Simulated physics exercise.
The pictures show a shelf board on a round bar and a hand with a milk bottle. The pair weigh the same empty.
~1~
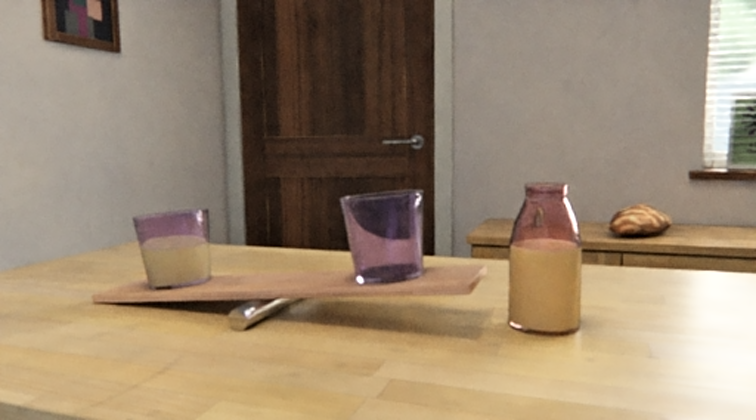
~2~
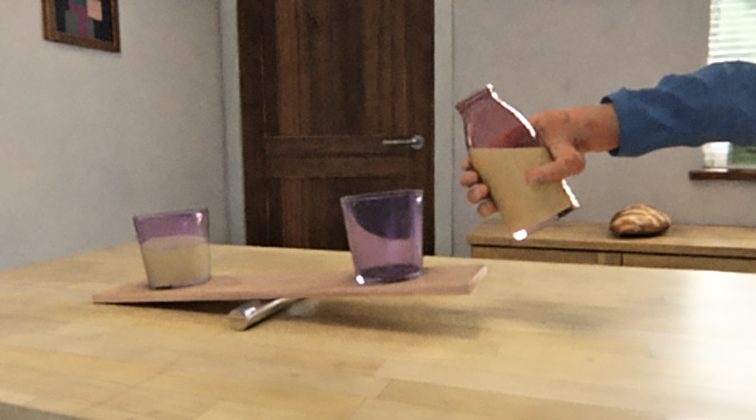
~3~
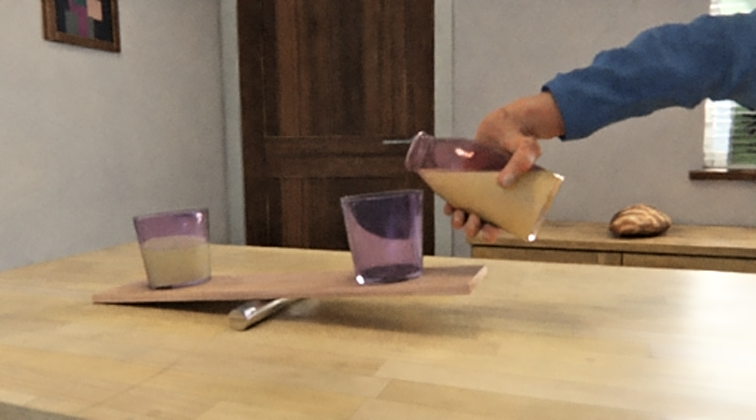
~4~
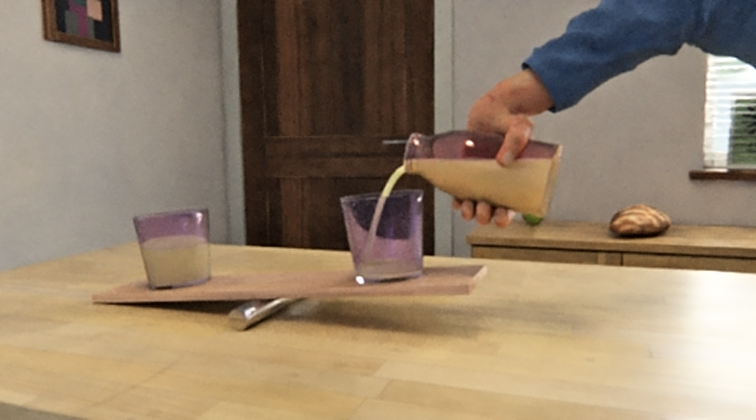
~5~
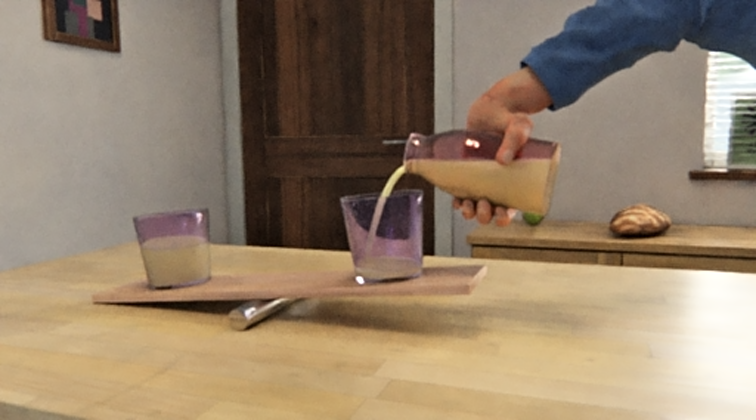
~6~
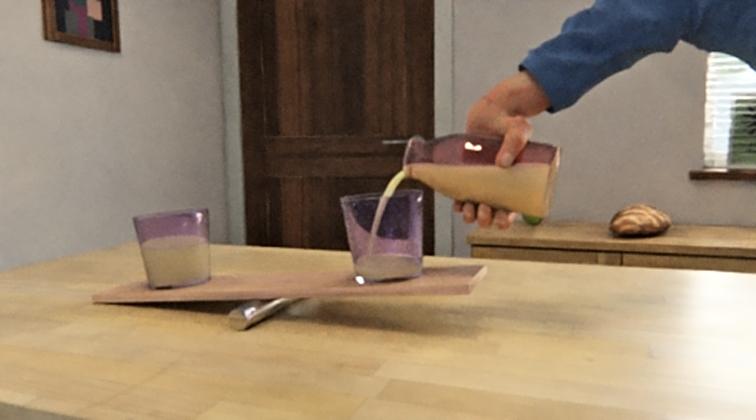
At the start, a board rests on a round bar, with a part-filled purple tumbler on its low left side and an empty one on its raised right. A hand lifts the bottle from the table, tilts it and pours pale liquid into the right tumbler, while the board stays still.
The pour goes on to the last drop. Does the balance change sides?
In the end the shelf board goes down on that side.
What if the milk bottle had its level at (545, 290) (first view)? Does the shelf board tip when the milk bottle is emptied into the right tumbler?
In that case: Keeps its lean.
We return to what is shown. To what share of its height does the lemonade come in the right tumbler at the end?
I make it 75 per cent.
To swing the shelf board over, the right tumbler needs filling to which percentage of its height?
About 50 per cent.
A moment on, the right tumbler is about half full; the shelf board leans as before.
Further on, the right tumbler is about two thirds full; the shelf board has swung over, and that end is down.
When it is over, the right tumbler is about three quarters full; the shelf board has swung over, and that end is down.
